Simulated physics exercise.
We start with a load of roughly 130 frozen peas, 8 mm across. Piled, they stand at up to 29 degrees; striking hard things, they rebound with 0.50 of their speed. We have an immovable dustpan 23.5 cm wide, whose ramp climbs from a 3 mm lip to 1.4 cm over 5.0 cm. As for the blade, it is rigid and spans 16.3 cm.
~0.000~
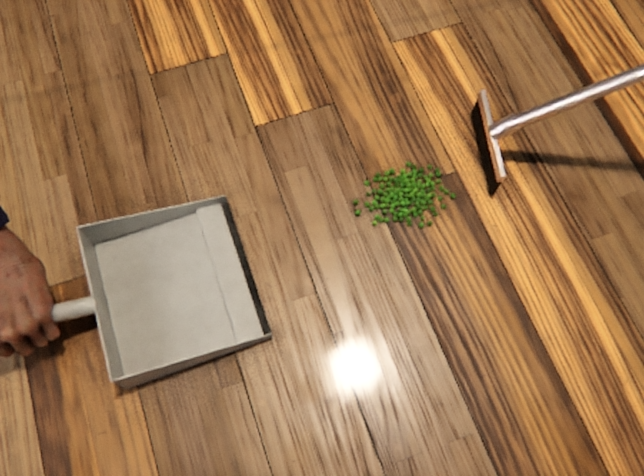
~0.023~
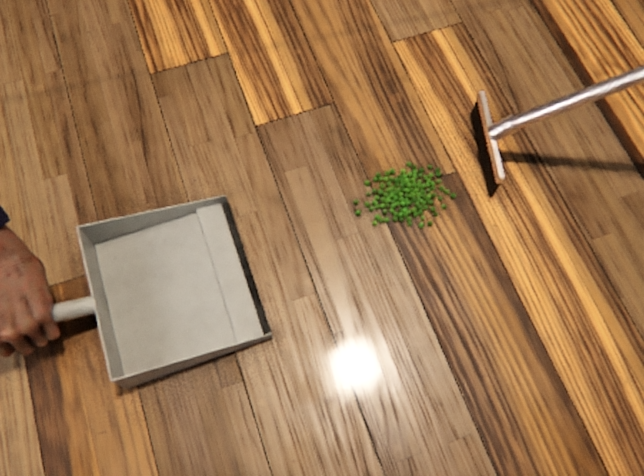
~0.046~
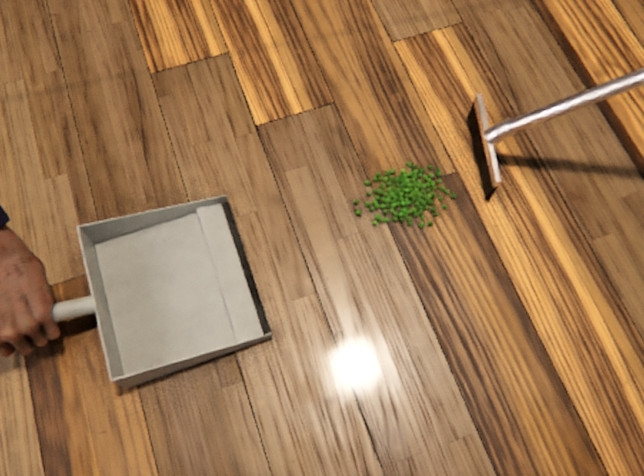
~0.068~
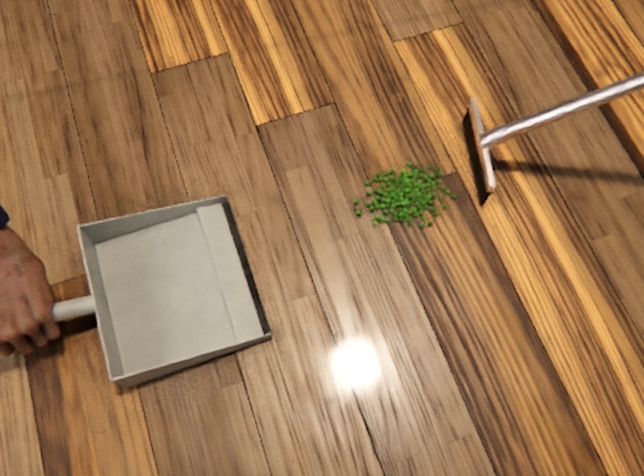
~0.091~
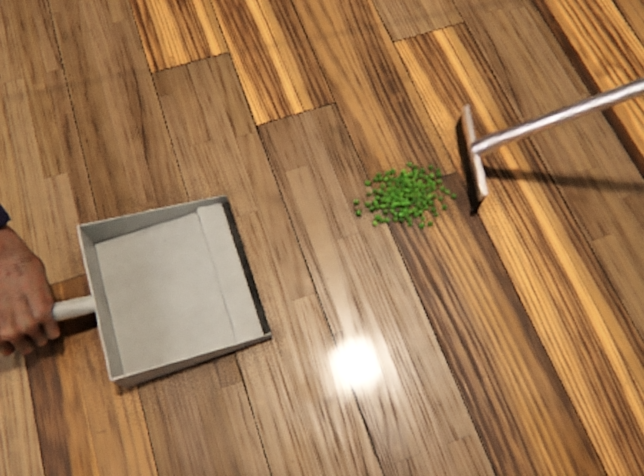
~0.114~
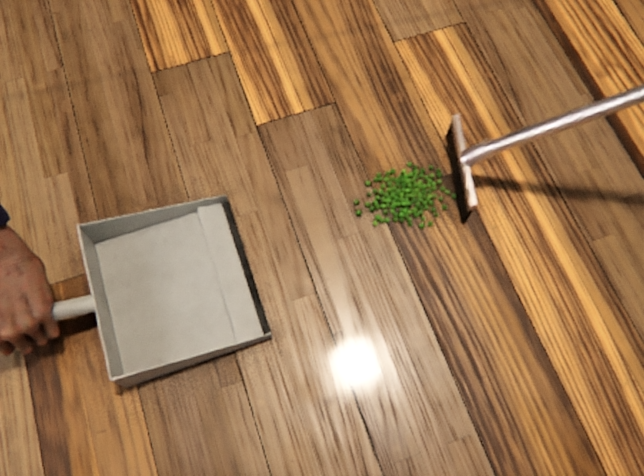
A hand held a grey dustpan still on a striped wooden floor while, from the right, a long-handled blade slid a short way left, up to a small heap of green peas that stayed put.
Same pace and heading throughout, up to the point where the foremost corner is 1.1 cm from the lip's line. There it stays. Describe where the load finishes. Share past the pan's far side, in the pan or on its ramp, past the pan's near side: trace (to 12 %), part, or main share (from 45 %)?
Far side part, pan trace, near side trace.
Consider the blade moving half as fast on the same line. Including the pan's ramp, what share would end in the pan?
I'd guess it lands at about 0 per cent.
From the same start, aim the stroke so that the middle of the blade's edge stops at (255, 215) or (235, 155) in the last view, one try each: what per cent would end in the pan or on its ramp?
I'd expect about 15 percent, then about 0 percent.
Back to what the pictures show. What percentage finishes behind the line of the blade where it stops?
20 %.
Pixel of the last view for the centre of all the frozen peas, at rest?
(248, 232).
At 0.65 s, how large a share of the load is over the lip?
About 15 per cent by then.
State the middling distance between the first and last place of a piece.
It works out to some 26 cm.
After 0.29 s, middle of the blade 19 cm from the lip; 0 % over the lip, far side 5 %, near side 0 %.
Then, at 0.41 s, middle of the blade 7 cm from the lip; 0 % over the lip, far side 15 %, near side 0 %.
After 0.65 s, middle of the blade 3 cm from the lip; 15 % over the lip, far side 25 %, near side 5 %.
At rest (1.9 s), far side 25 %, pan 5 %, near side 5 %, in front of the lip or behind the blade 65 %.
